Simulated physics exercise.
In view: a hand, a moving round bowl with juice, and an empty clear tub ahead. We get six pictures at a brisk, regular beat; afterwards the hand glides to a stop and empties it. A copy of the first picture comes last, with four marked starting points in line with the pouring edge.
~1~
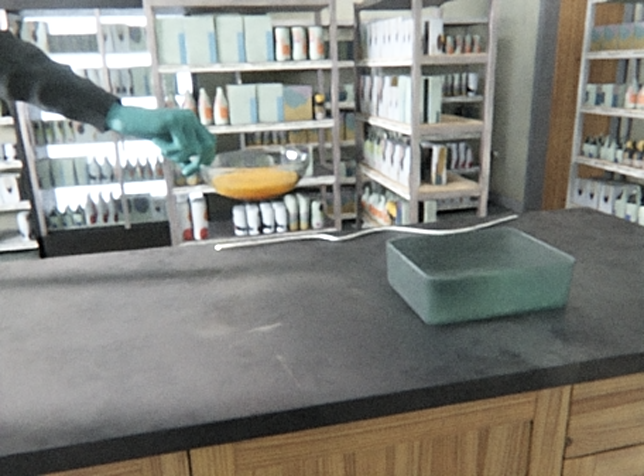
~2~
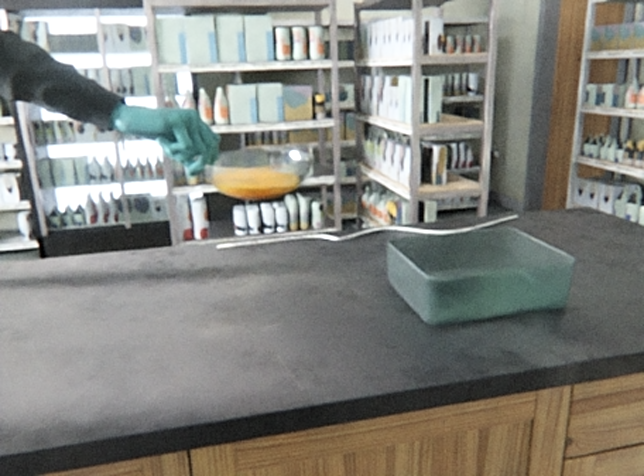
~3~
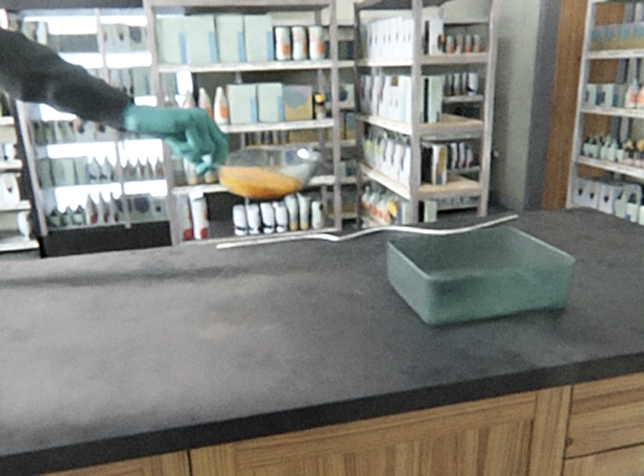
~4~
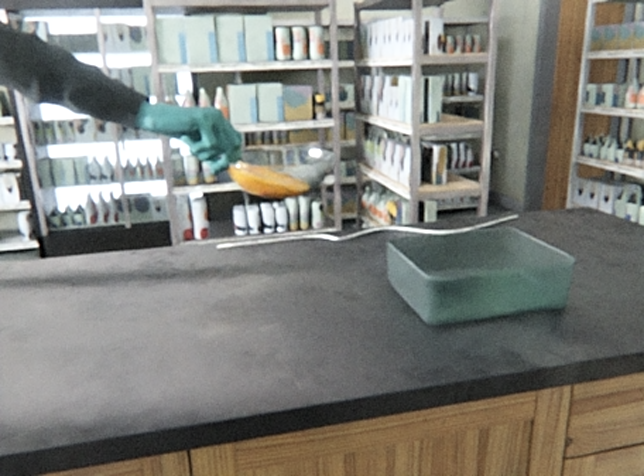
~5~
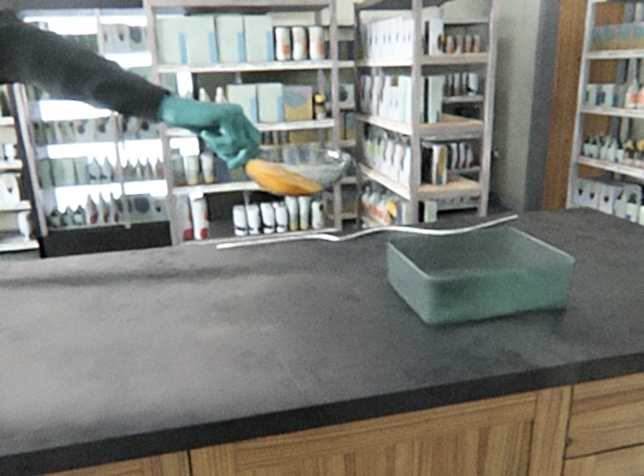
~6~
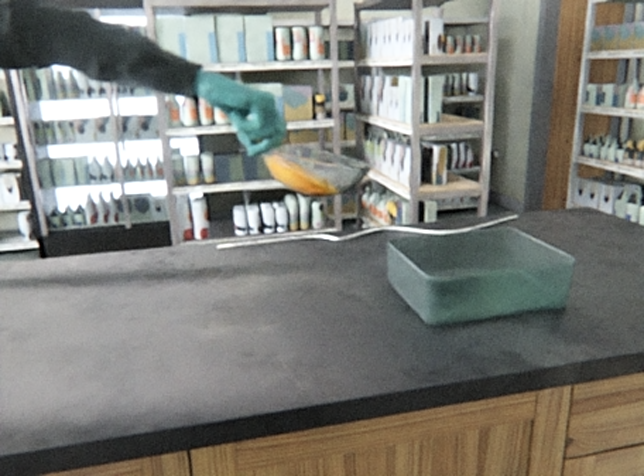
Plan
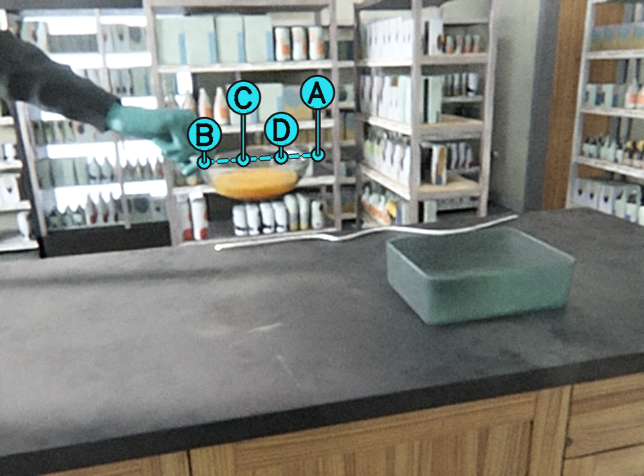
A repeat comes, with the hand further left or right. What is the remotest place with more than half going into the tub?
The limit is D.
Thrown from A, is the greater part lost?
No.
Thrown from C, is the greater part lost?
Yes, that goes wrong.
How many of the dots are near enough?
Two.
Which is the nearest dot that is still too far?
Dot C.
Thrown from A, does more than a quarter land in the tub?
Yes.
In cyan, A at (317, 154); B at (204, 162); C at (243, 159); D at (281, 157).
For dot A, about 82 % lands in the tub, 5 % falls short and 13 % goes beside or beyond.
For dot B, about 0 % lands in the tub, 99 % falls short.
For dot C, about 21 % lands in the tub, 75 % falls short and 4 % goes beside or beyond.
For dot D, about 69 % lands in the tub, 23 % falls short and 8 % goes beside or beyond.
